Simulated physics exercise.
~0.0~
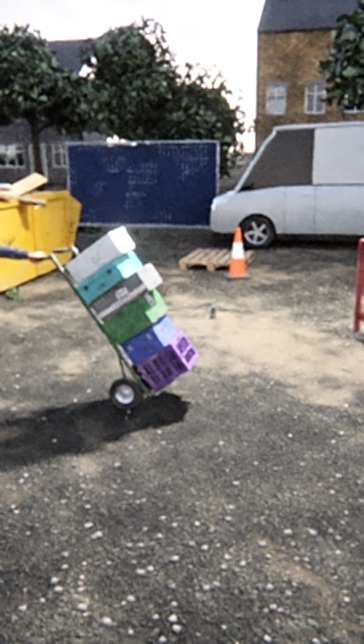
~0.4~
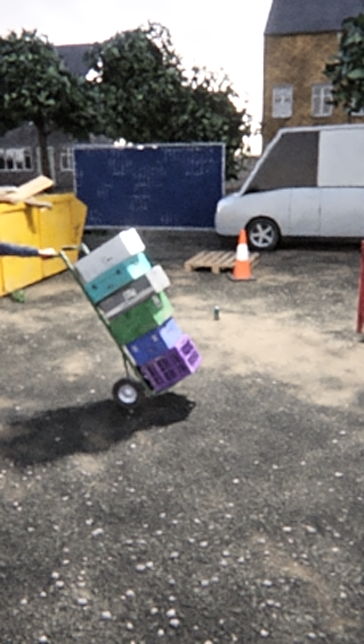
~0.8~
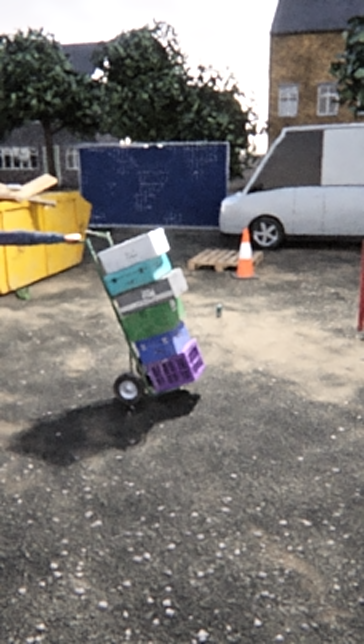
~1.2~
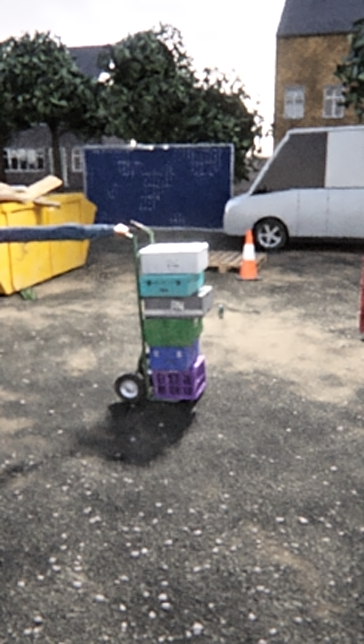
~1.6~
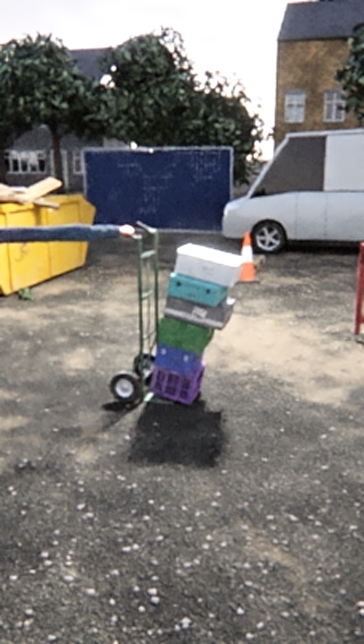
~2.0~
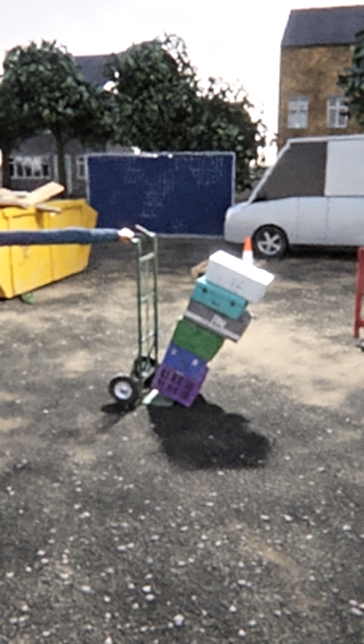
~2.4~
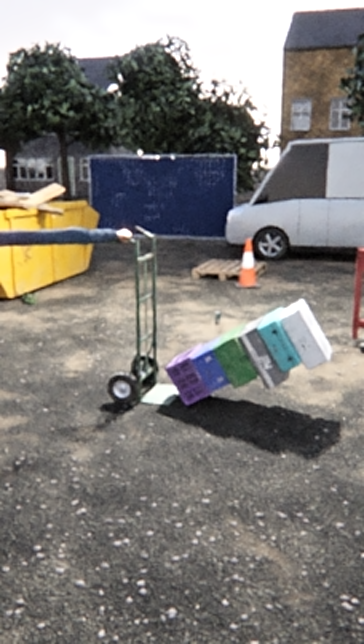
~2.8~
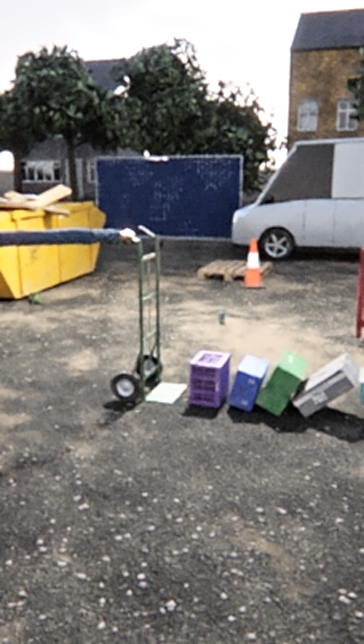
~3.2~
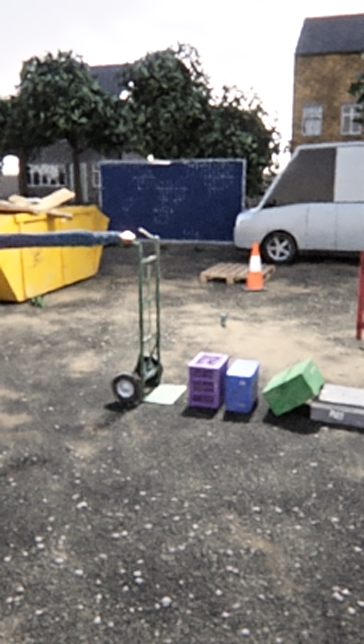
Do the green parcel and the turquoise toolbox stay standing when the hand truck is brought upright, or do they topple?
Both of them topple. The green parcel and the turquoise toolbox go over to the right with the rest of the stack as it falls forward off the truck.
